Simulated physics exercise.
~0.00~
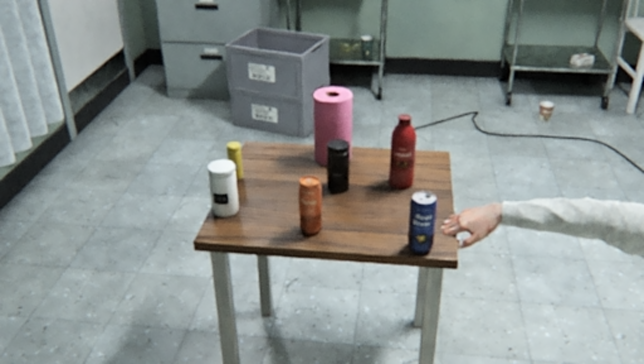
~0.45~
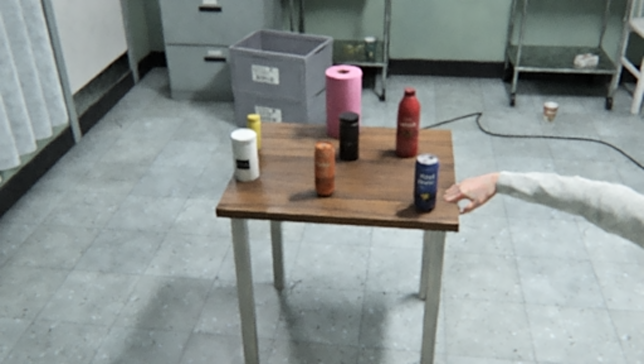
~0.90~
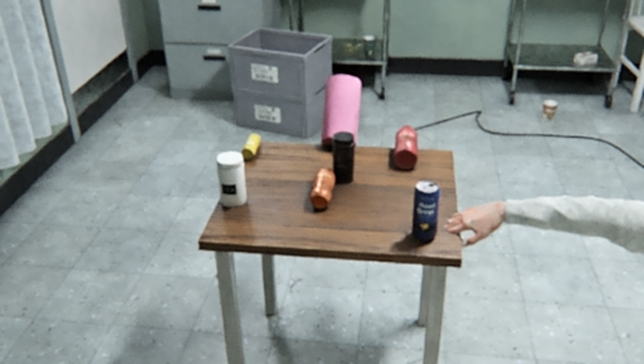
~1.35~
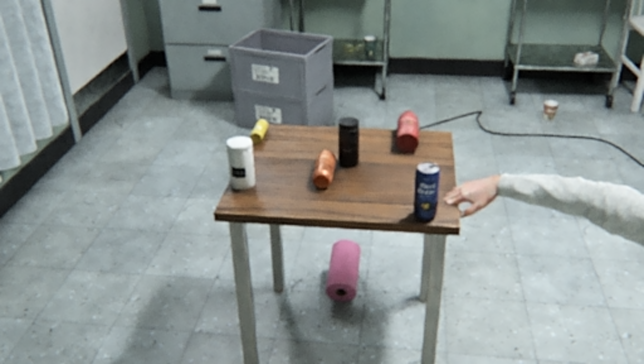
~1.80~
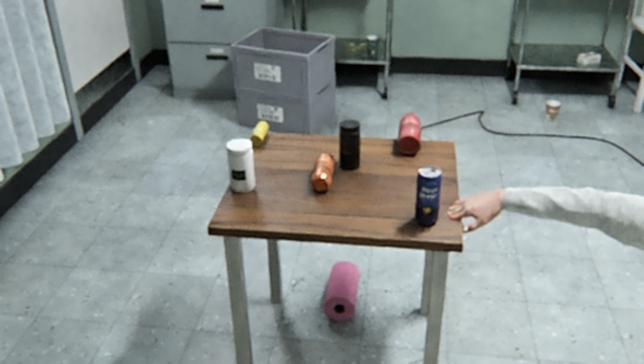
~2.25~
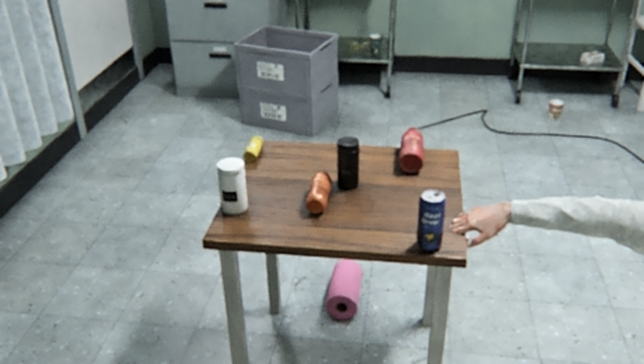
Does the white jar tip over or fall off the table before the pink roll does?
No, the pink roll tips and drops to the floor, while the white jar is still standing on the table at the end.
